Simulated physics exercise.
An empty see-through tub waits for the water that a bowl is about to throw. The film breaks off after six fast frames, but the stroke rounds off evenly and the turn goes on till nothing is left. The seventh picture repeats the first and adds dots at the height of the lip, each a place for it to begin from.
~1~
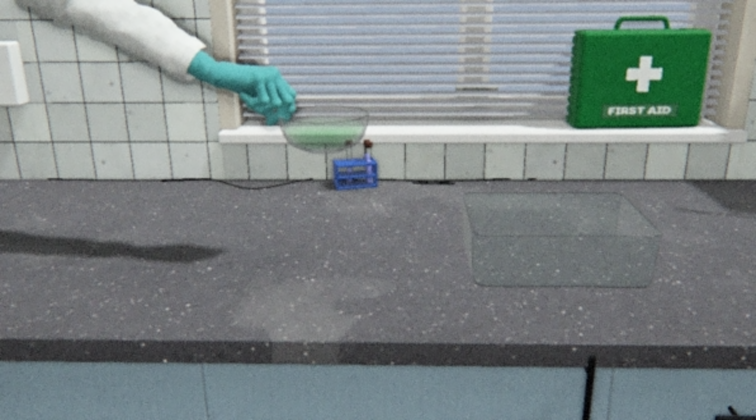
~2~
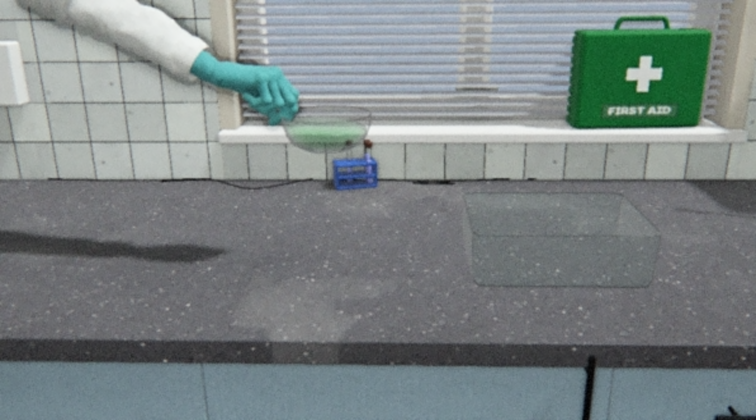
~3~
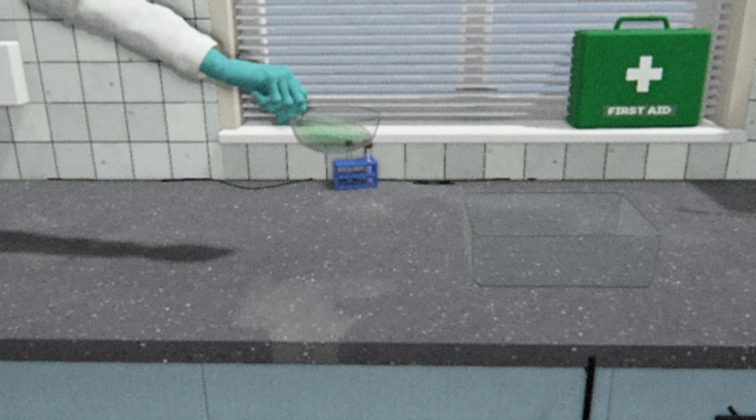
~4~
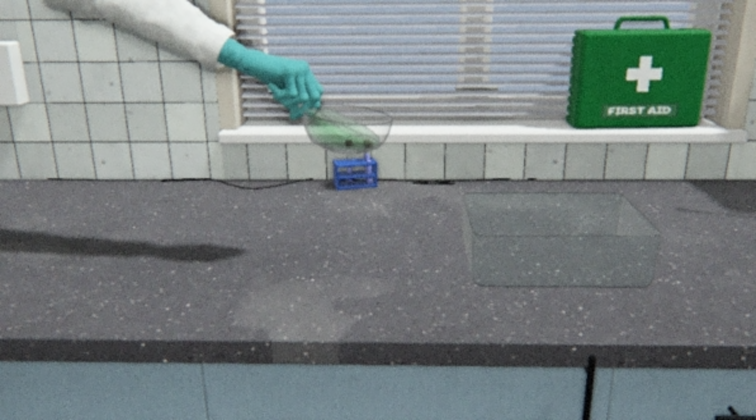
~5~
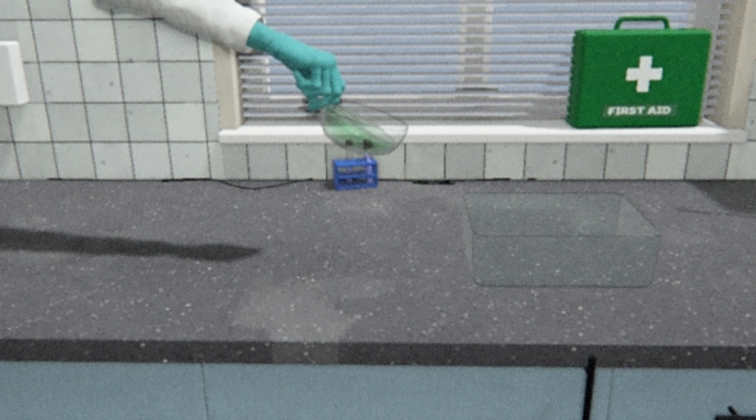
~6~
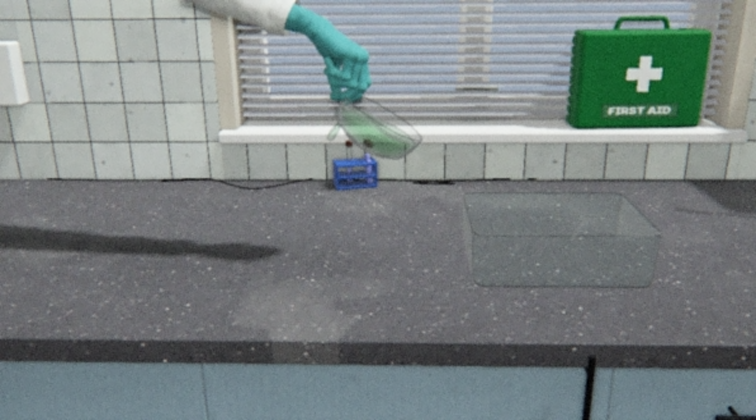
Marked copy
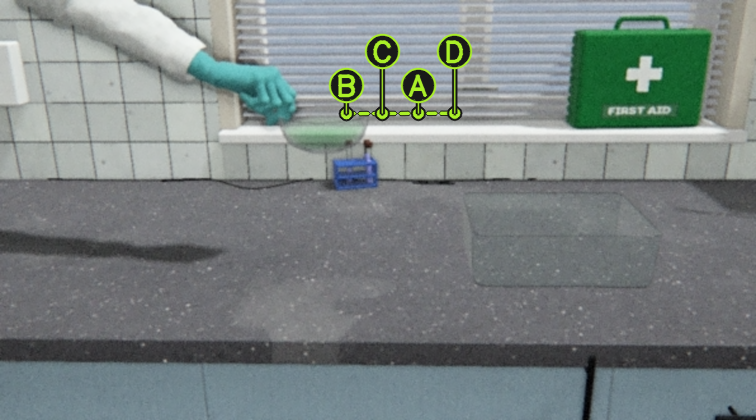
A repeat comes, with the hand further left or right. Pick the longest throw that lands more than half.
I would pick place B.
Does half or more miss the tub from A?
No, not at all.
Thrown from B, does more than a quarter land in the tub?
Yes.
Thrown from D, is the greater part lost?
No, that is safe.
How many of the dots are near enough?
All of them.
On the marked copy, A at (418, 113); B at (346, 113); C at (382, 113); D at (454, 113).
If A is chosen, about 78 % lands in the tub, 5 % falls short and 17 % goes beside or beyond.
If B is chosen, about 67 % lands in the tub, 24 % falls short and 9 % goes beside or beyond.
If C is chosen, about 81 % lands in the tub, 7 % falls short and 13 % goes beside or beyond.
If D is chosen, about 87 % lands in the tub, 8 % falls short and 5 % goes beside or beyond.
